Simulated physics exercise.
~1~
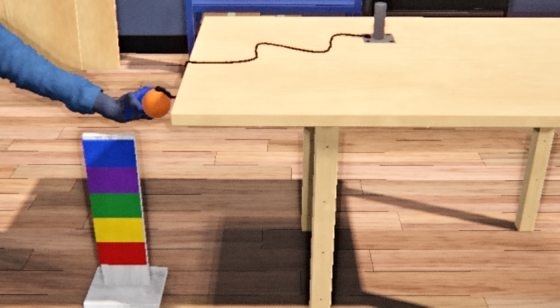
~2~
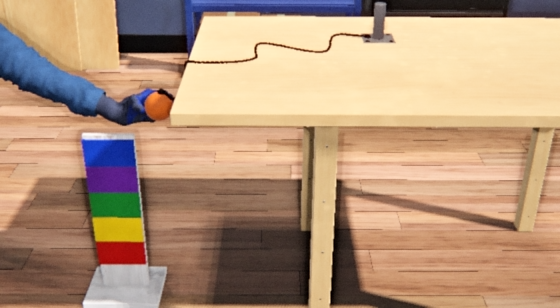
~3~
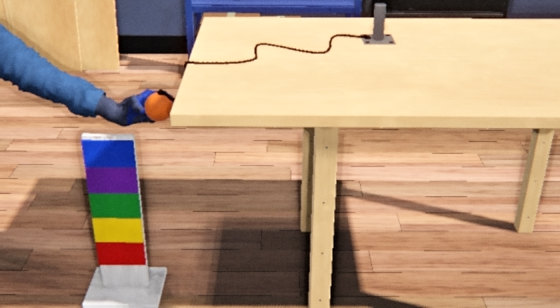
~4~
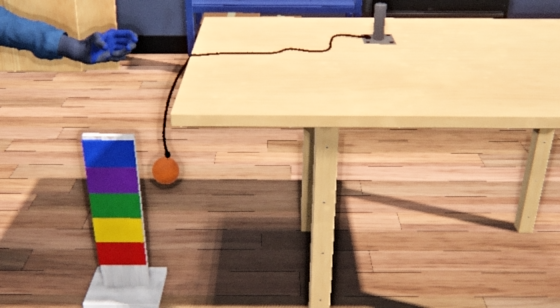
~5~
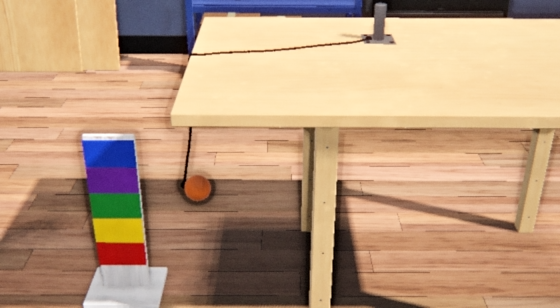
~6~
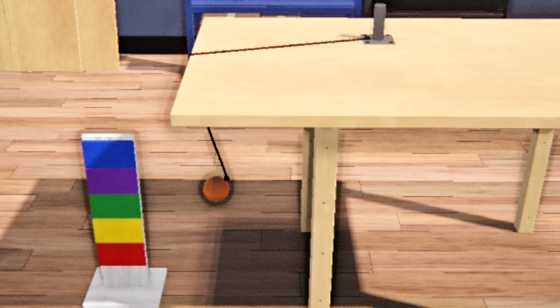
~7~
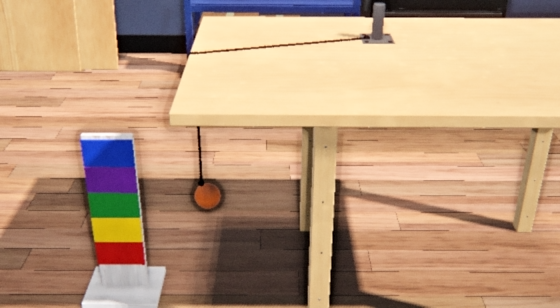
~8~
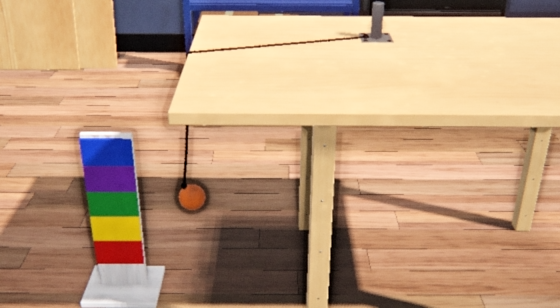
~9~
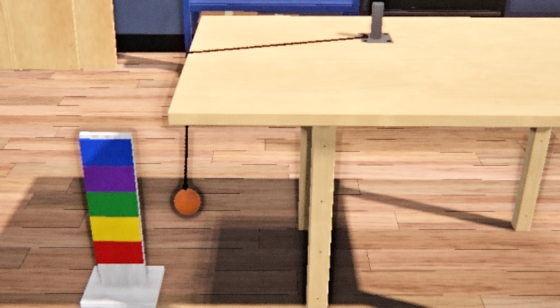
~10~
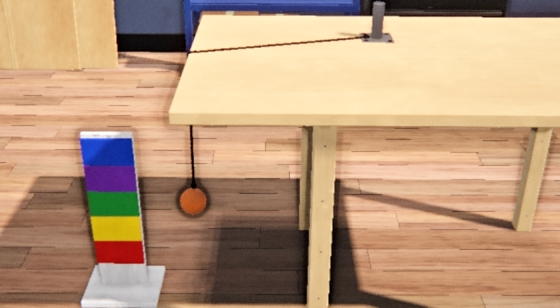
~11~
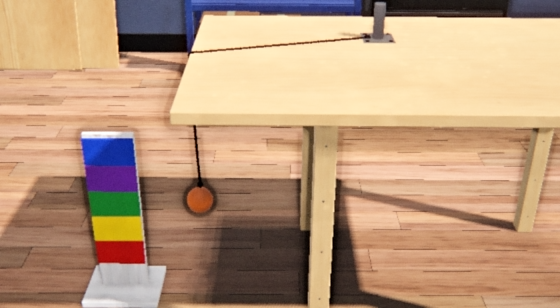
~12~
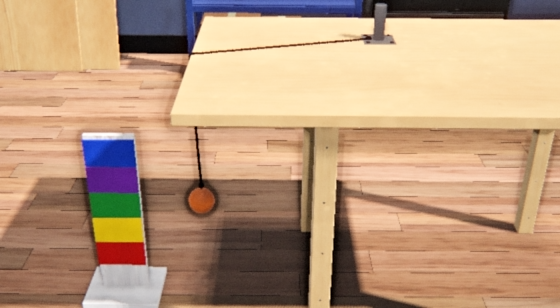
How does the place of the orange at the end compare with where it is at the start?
At the start the orange is in the hand beside the left edge of the tabletop. At the end it hangs lower and further to the right, below the table edge and level with the green band.
